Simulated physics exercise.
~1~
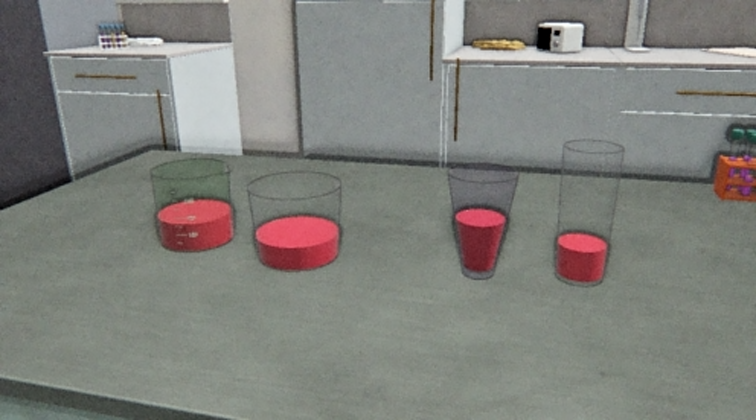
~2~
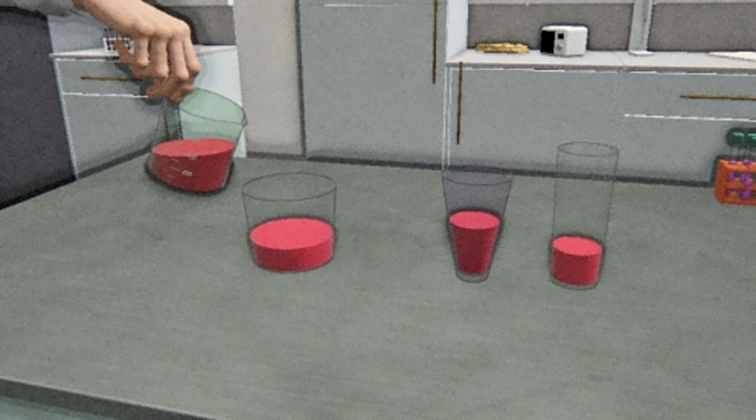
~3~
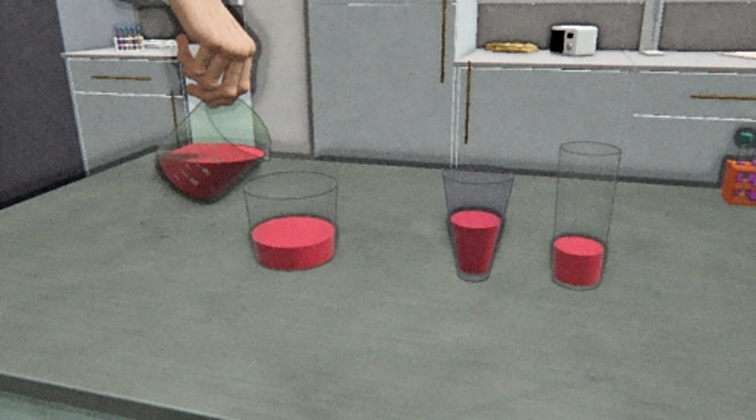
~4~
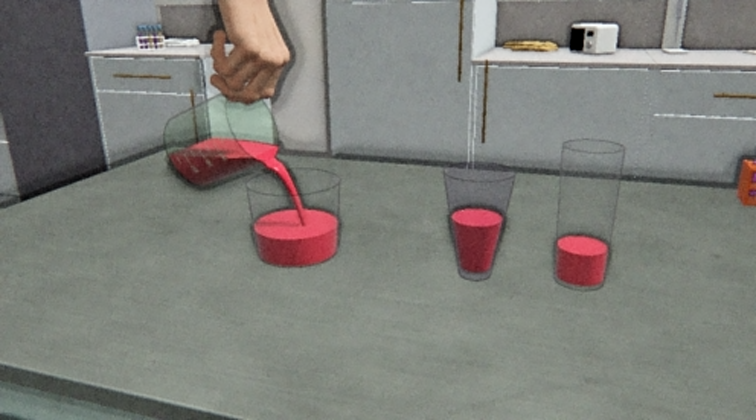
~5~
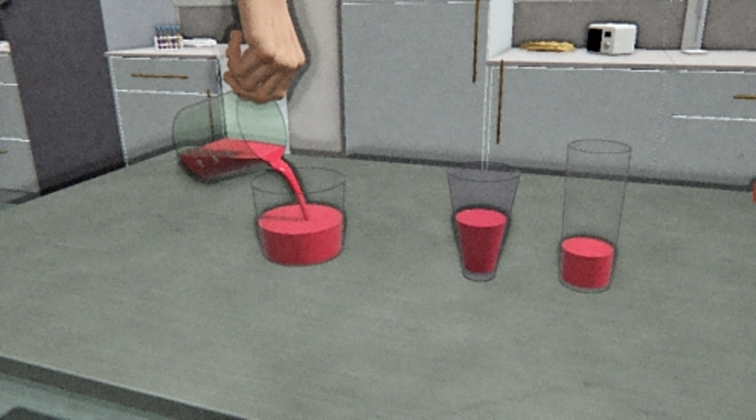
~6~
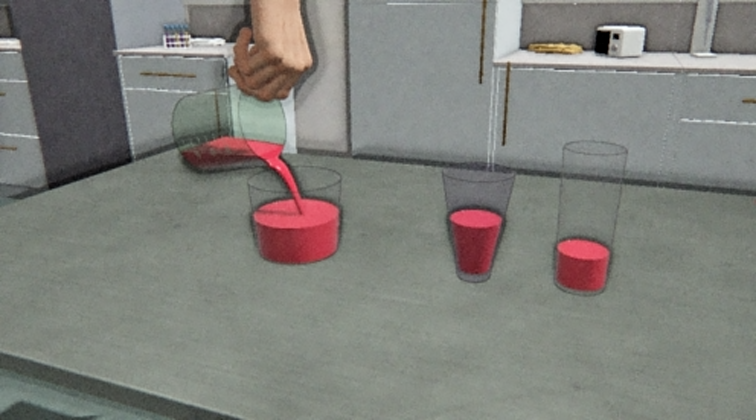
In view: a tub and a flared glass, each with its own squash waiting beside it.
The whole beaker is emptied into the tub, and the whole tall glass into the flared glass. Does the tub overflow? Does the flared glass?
My prediction: The tub is roomy enough. The flared glass is roomy enough.
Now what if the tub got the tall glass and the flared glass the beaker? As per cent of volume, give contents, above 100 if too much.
The first sits near 40 per cent of capacity and the second near 120 per cent.
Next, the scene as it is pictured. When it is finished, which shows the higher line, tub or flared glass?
The higher surface is in the one on the right.
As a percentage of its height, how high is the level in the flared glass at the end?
I make it 75 per cent.
Next, the tub is about half full.
After that, the tub is about two thirds full.
Finally, the tub is about two thirds full; the flared glass is about three quarters full.
